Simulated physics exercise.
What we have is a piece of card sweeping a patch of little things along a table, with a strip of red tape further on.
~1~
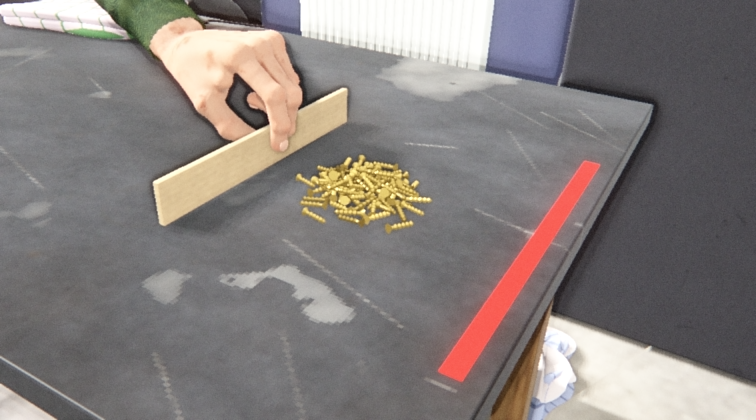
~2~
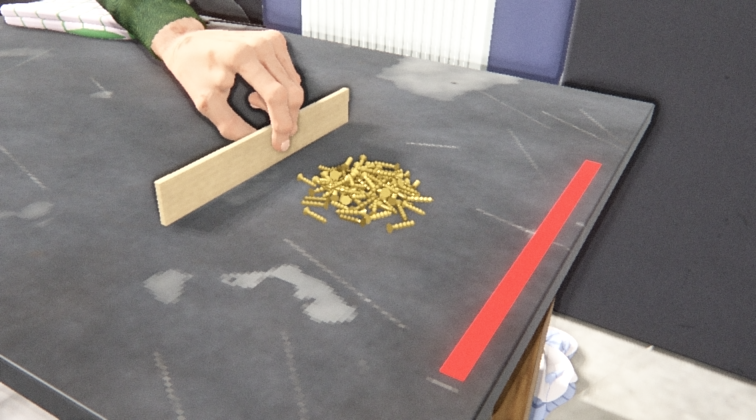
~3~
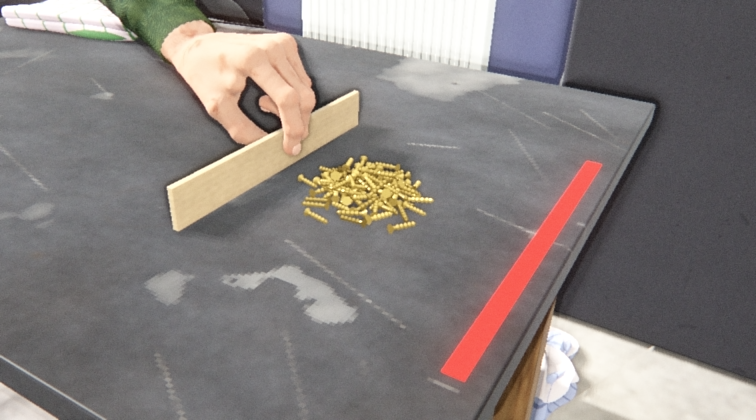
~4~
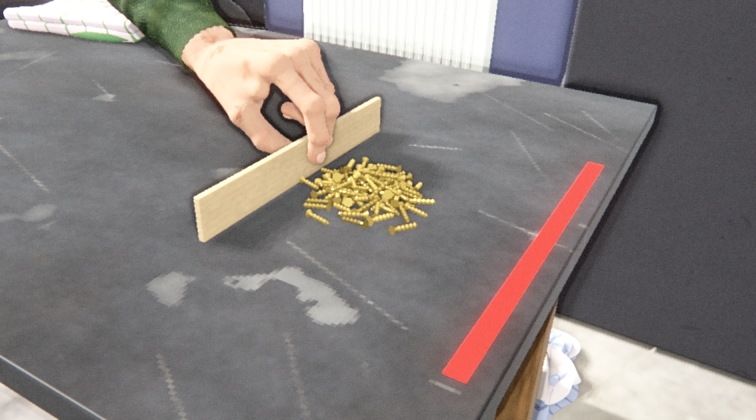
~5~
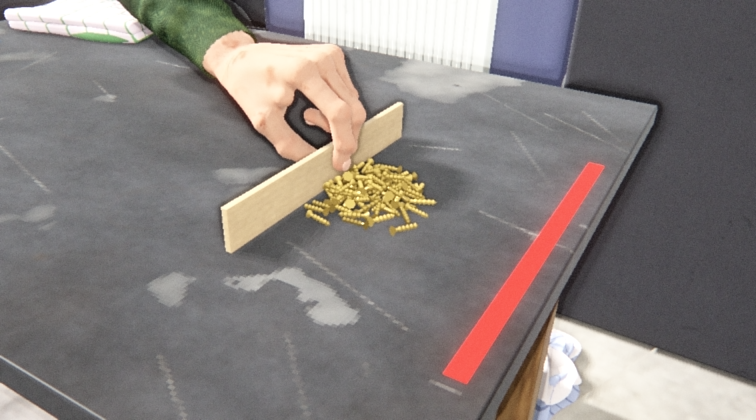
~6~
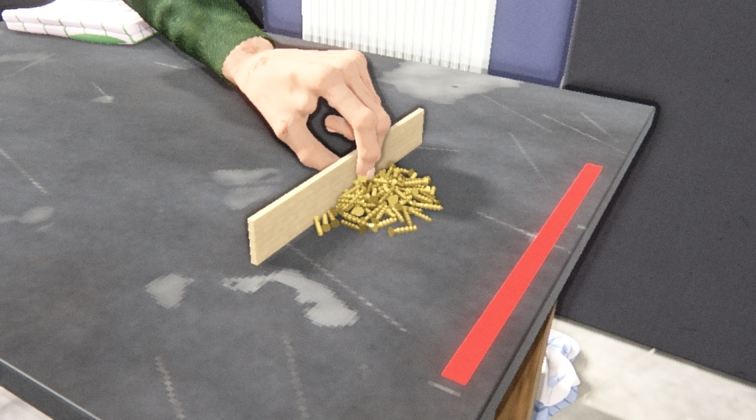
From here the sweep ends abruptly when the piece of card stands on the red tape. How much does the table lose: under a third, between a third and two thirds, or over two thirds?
It pushes more than two thirds off the end.
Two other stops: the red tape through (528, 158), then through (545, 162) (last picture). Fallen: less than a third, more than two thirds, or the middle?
At the first place less than a third, at the second less than a third.
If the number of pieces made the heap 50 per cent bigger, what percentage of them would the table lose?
About 100 per cent.
Soon, piece of card still moving, near (451, 181); heap all on the table, its front near (528, 225).
A while on, piece of card stopped at the red tape; heap most over the edge.
Towards the end, piece of card stopped at the red tape; heap nearly all over the edge.
Finally, piece of card stopped at the red tape; heap nearly all over the edge.
